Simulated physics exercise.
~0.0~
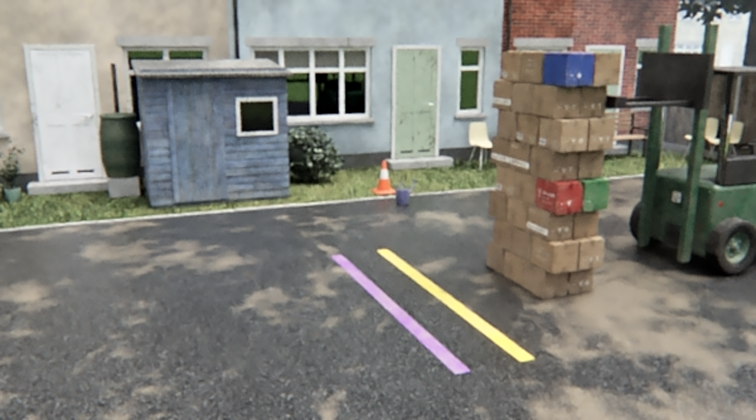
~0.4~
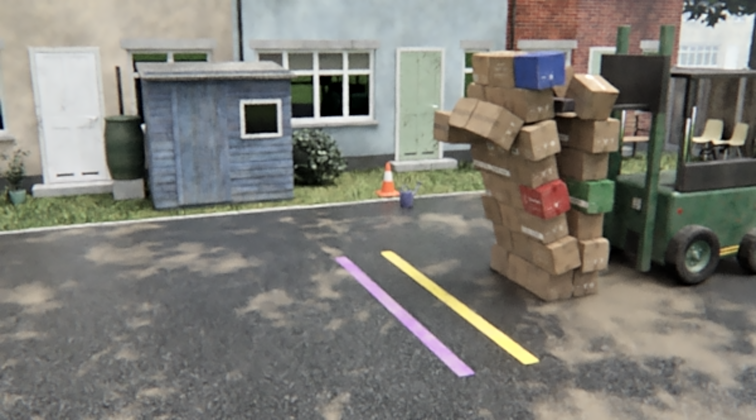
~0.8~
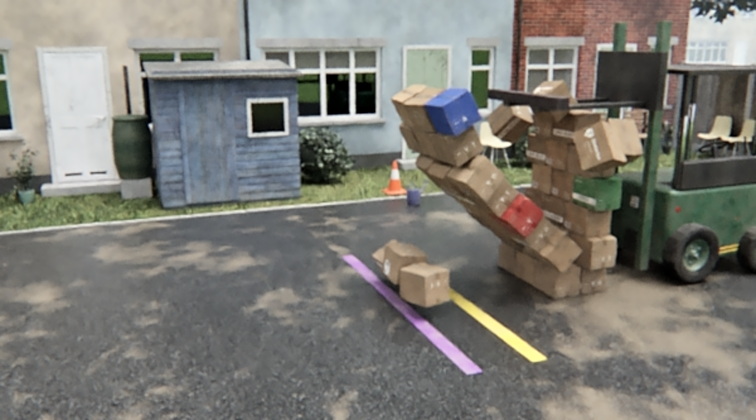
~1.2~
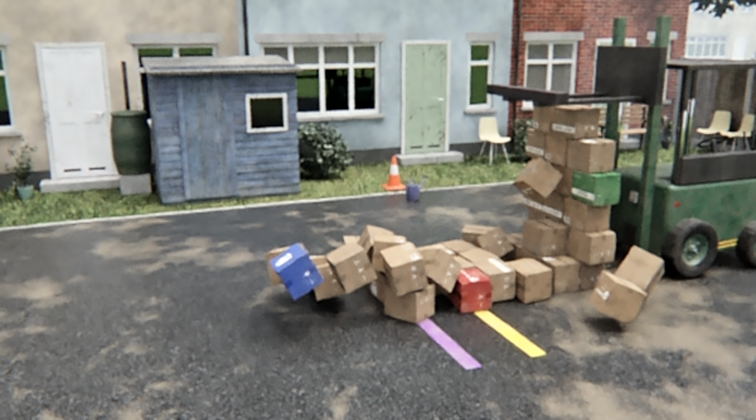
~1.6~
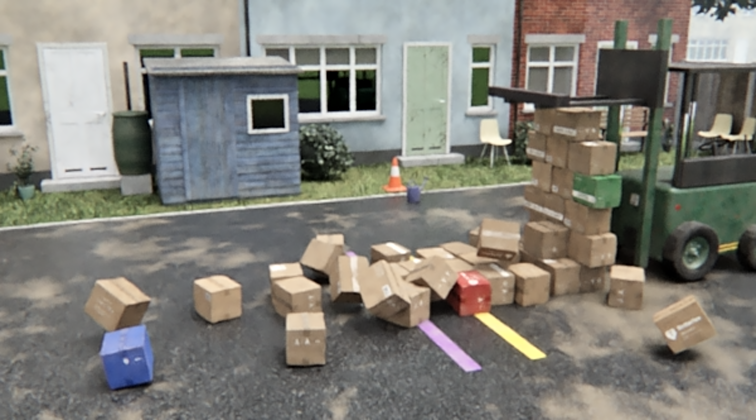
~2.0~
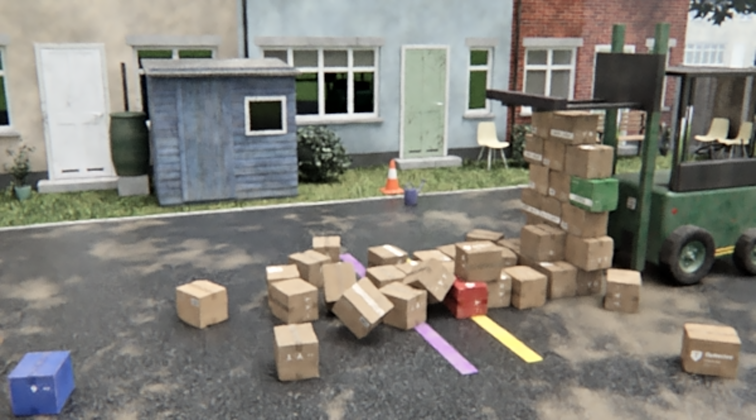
A green forklift pushed a beam into the top of a tall stack of cardboard boxes, toppling much of it leftward across the purple and yellow stripes. The blue box tumbled farthest left, while the green one stayed put in the part still standing.
